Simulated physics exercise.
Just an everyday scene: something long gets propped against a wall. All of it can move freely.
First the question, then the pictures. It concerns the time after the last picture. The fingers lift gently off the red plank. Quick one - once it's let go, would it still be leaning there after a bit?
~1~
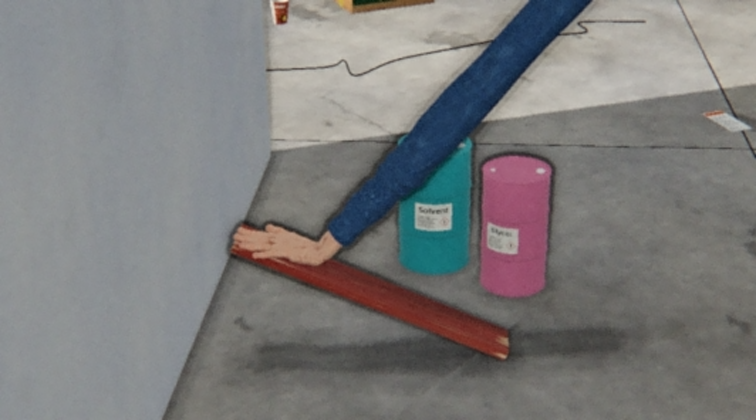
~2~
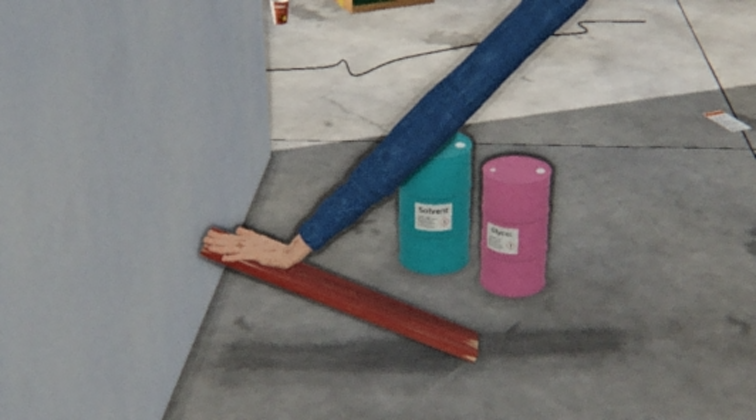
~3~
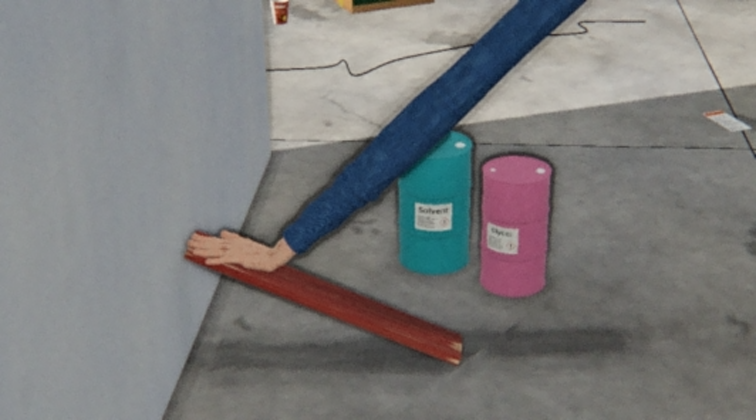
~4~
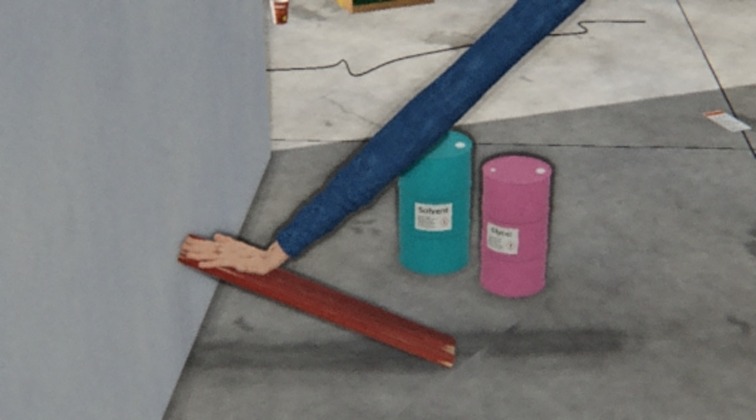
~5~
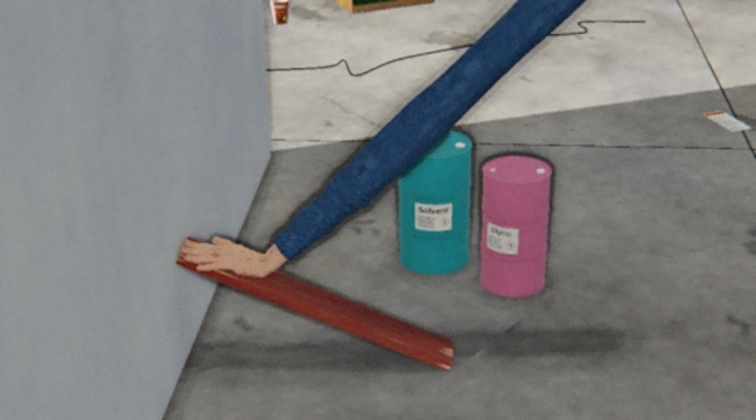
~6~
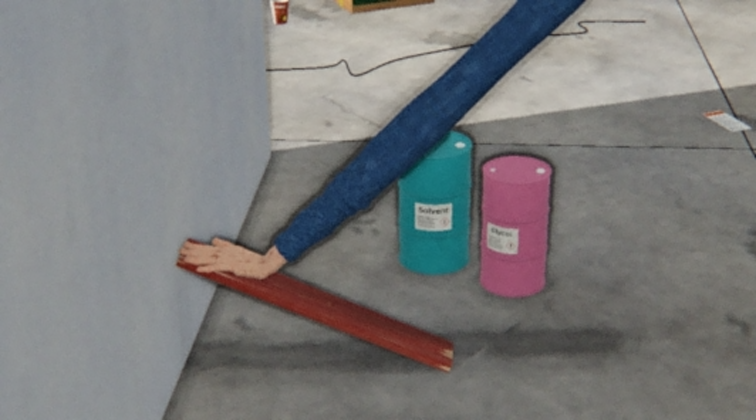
Honestly, it slides off its spot.
Then, 0.30 s on from there, red plank leaning 13° more than when let go near (327, 331).
Then, 0.40 s on from there, red plank leaning 23° more than when let go near (334, 352).
In the end, moved from the start, red plank; the other 2 unmoved. At the end, from the last picture's camera, red plank near (334, 353). The plank slips out.
